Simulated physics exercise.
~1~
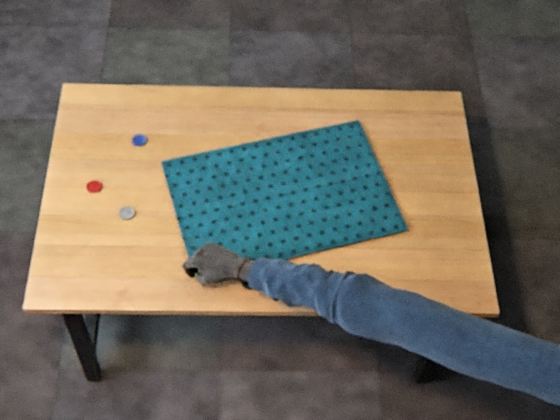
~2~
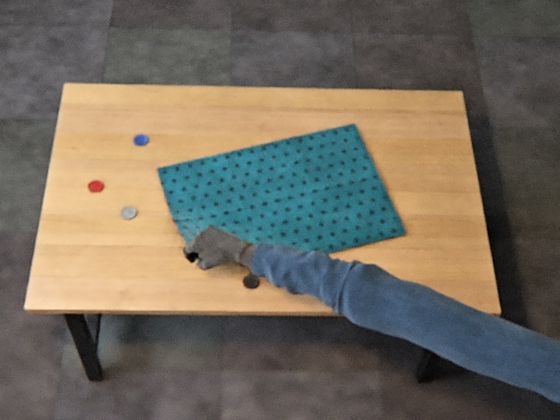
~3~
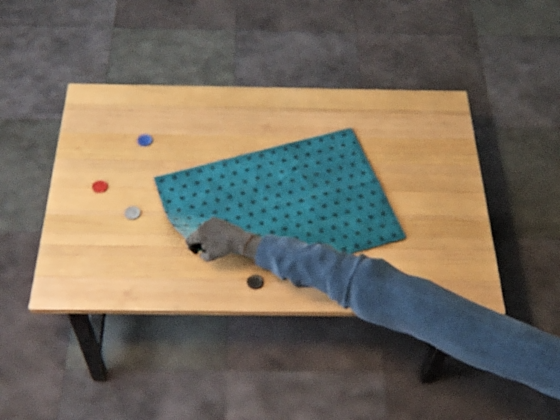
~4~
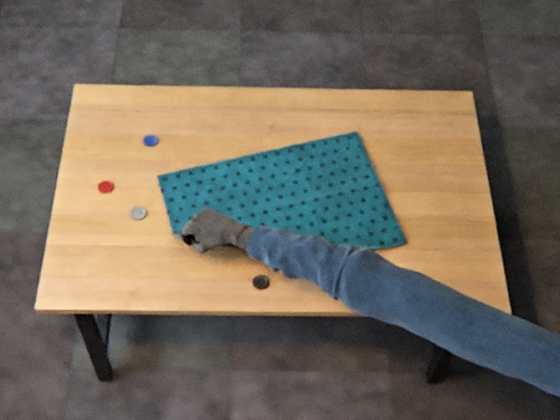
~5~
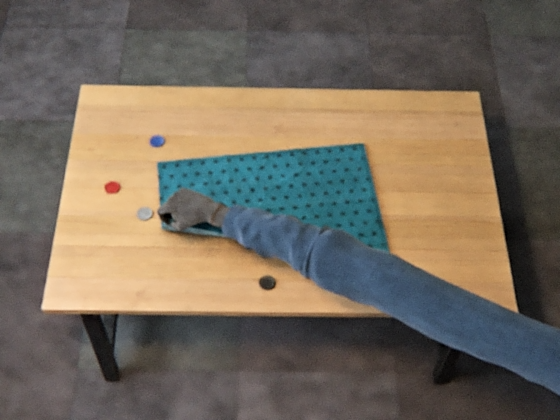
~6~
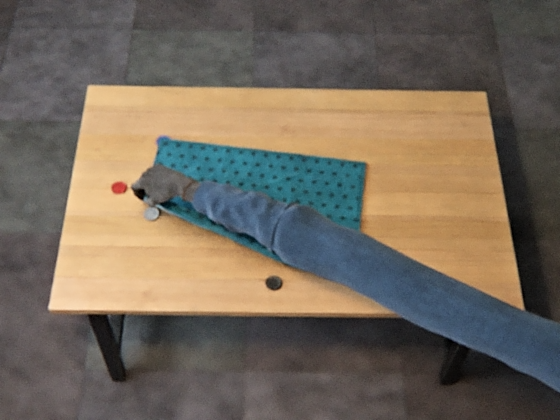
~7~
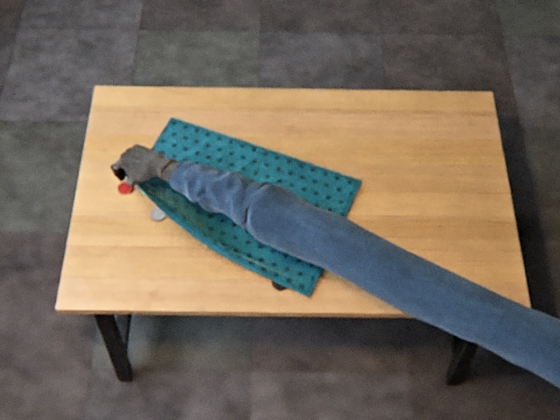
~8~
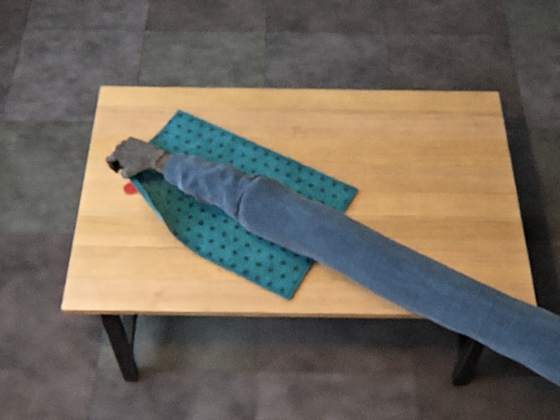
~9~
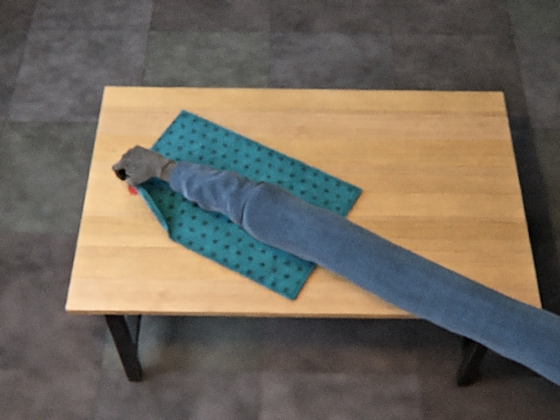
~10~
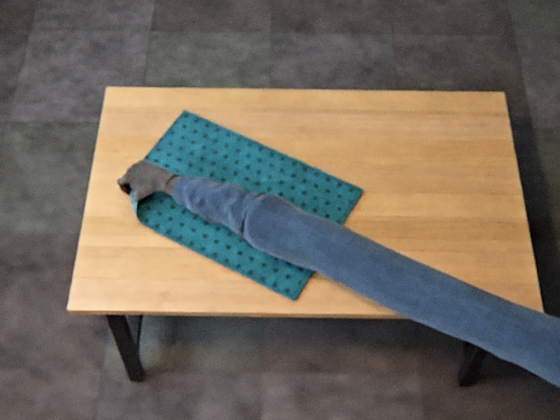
On a wooden desk, a gloved hand drags a teal napkin left, covering four small discs.
